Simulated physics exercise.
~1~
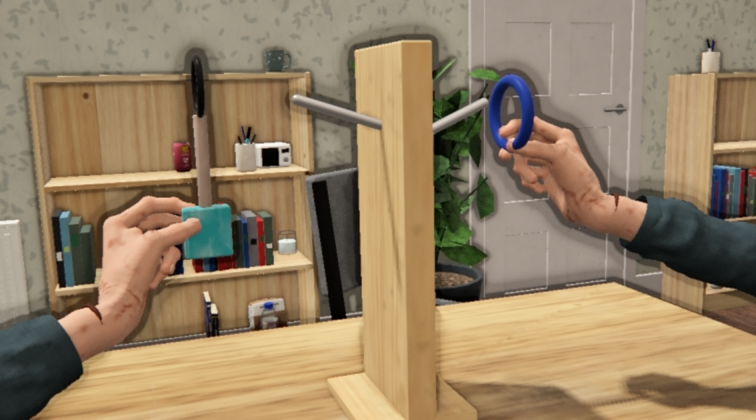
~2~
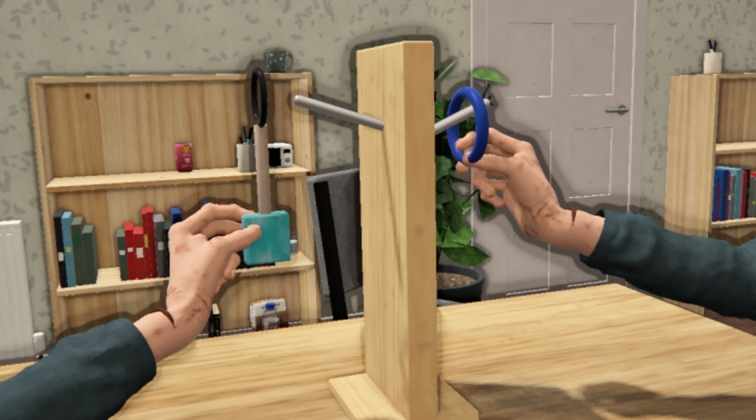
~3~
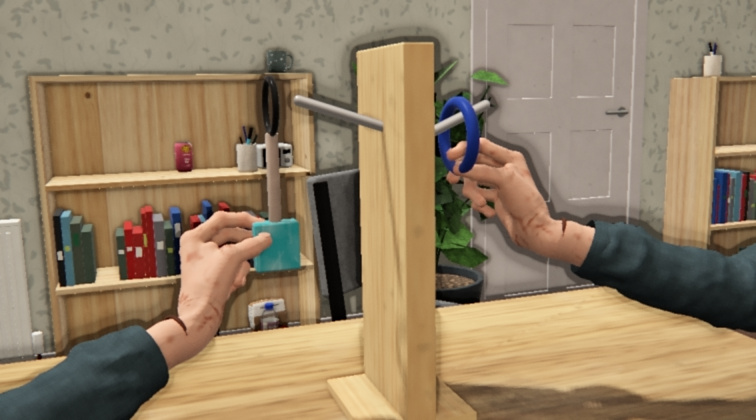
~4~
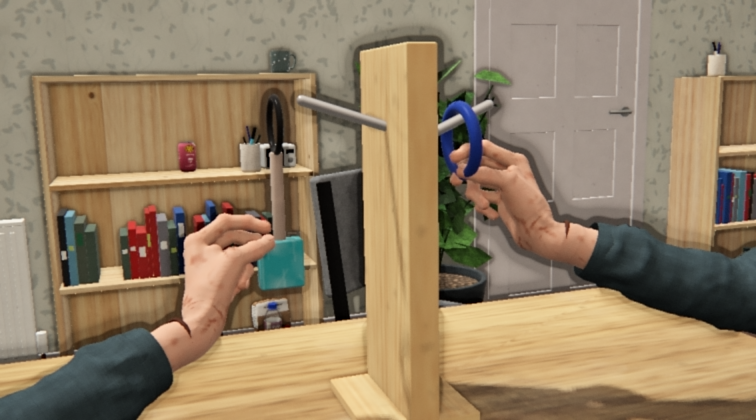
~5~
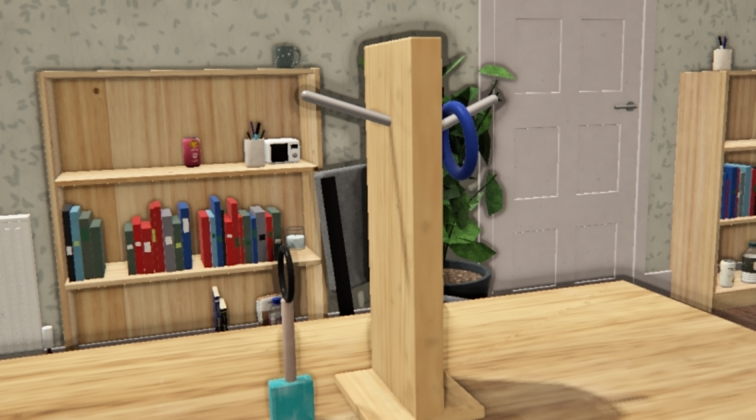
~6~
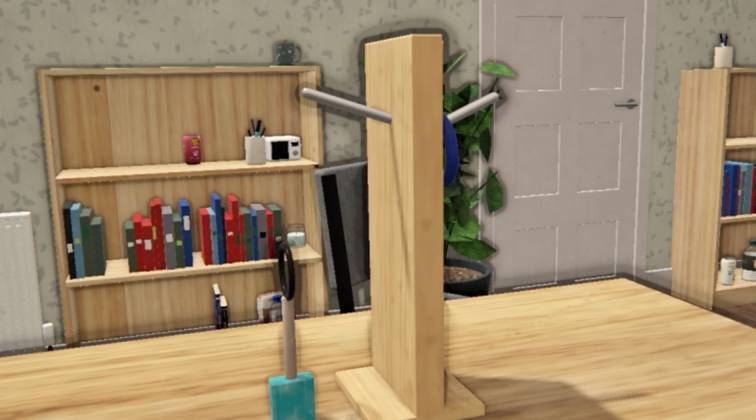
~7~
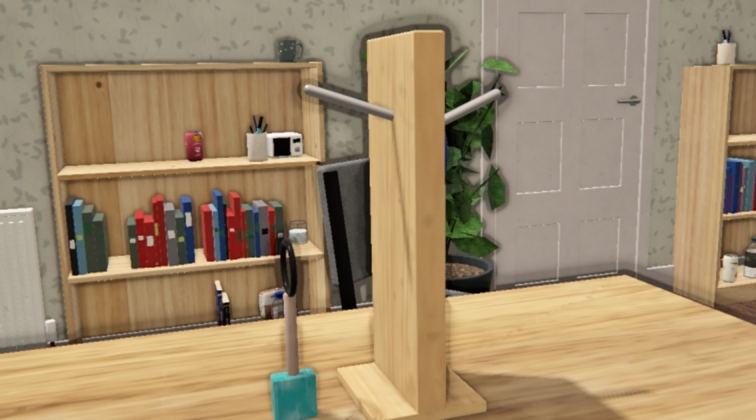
Hands release a turquoise brush that drops and a blue ring that slides behind the post.
